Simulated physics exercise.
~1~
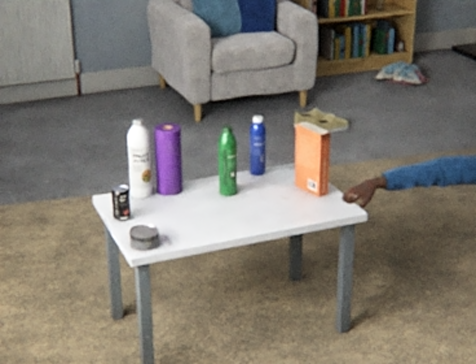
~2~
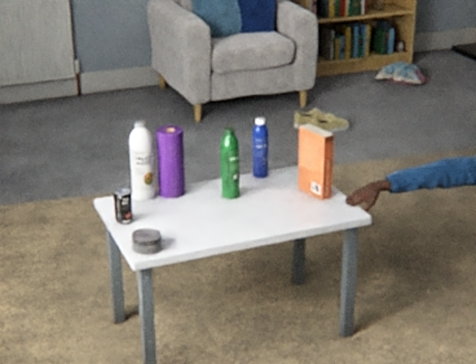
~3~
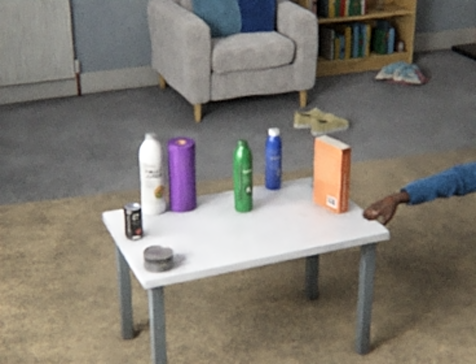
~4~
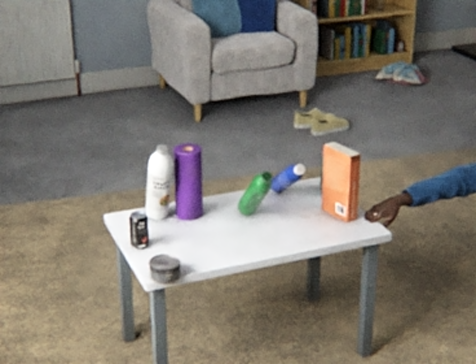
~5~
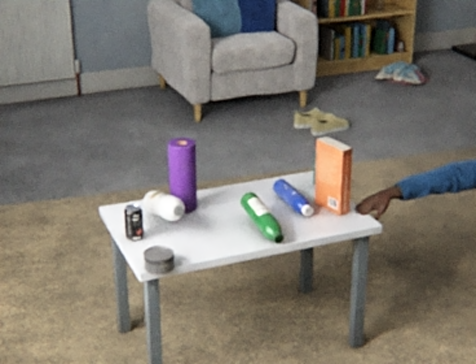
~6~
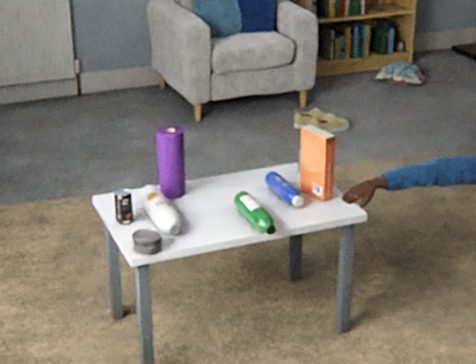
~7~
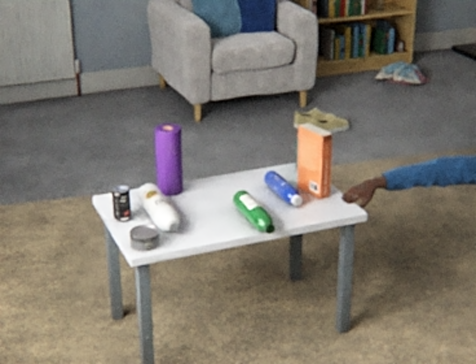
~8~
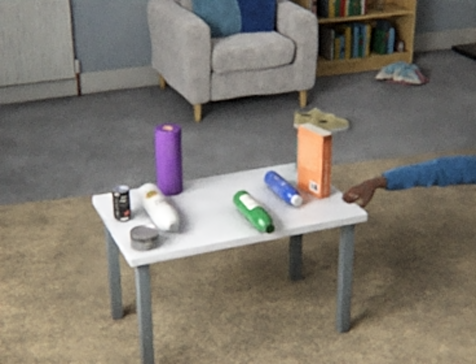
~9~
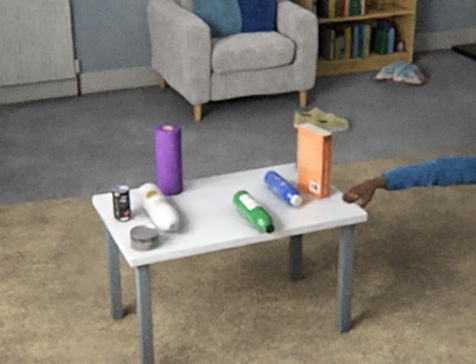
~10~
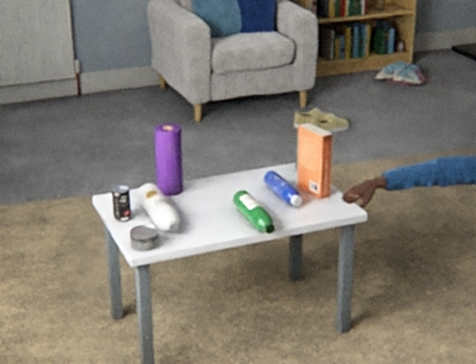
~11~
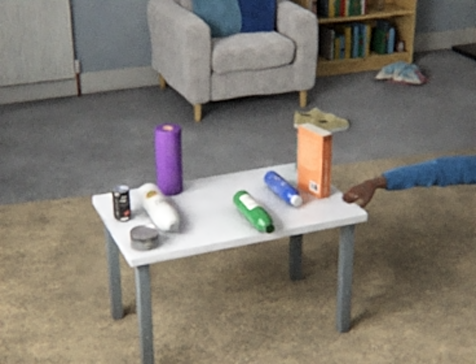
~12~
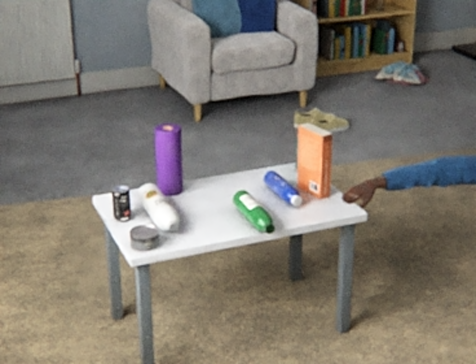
At the start, a hand in a blue sleeve holds the right corner of a small white table, where white, green and blue bottles stand with a purple roll, an orange book, a small dark can and a grey tub. The table slides a short way towards the viewer and slightly right, carrying everything along. The three bottles then begin to lean. As the table moves back the way it came, they topple onto their sides. It ends at rest with the bottles lying on the tabletop, while the roll and book still stand near the can and tub.
